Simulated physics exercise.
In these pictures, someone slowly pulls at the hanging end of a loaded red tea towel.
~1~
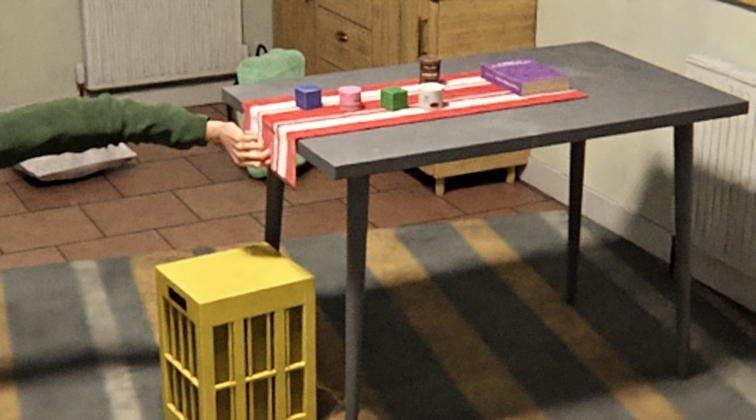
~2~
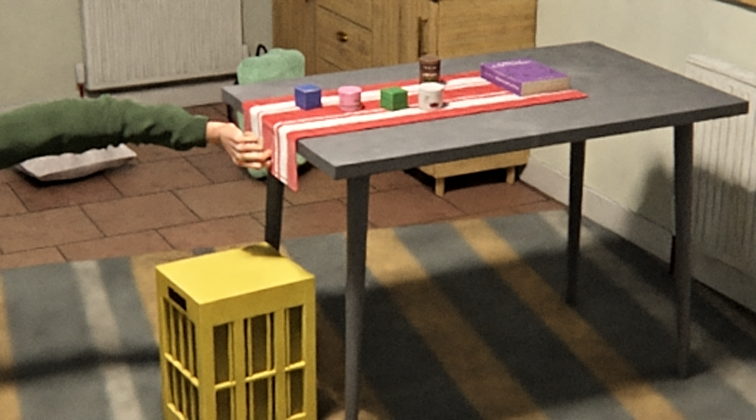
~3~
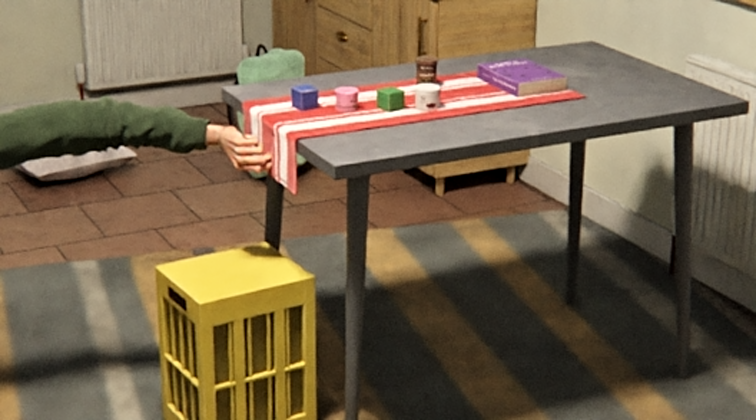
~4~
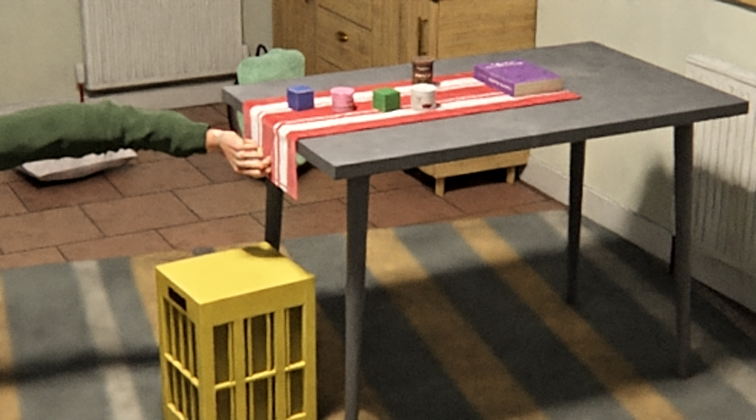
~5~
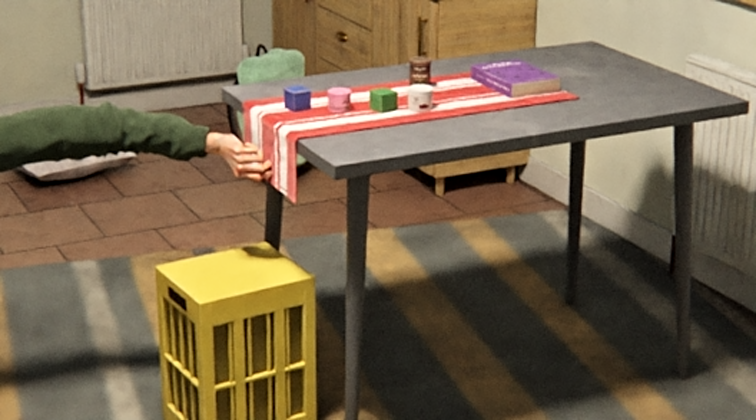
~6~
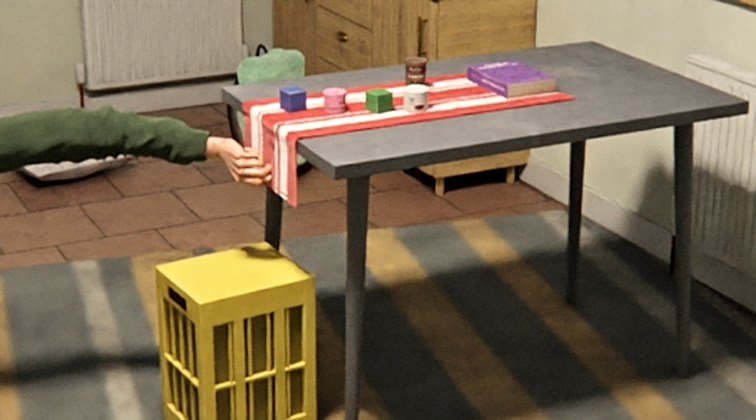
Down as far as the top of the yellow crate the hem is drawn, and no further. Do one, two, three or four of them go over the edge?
Two of them do.
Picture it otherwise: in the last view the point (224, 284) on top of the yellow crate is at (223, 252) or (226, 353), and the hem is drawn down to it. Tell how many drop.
The numbers are 1 and 4.
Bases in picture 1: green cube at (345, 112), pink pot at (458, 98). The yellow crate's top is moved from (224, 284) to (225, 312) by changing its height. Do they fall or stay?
The green cube ends up off the top and the pink pot ends up still on top.
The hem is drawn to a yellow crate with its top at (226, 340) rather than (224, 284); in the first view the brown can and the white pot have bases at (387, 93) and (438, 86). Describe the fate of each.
The brown can is lost, the white pot stays put.
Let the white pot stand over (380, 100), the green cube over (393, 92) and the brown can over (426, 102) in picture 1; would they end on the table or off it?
Note: White pot kept on top; green cube kept on top; brown can kept on top.
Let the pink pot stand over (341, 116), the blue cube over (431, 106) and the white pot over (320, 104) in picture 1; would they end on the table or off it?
Of these three, the pink pot takes a tumble, the blue cube rides it out, the white pot takes a tumble.
A little later, hem near (269, 226); blue cube gone.
Next, hem on the crate; blue cube and pink pot gone.
When it is over, hem on the crate; blue cube and pink pot gone. The table loses two.
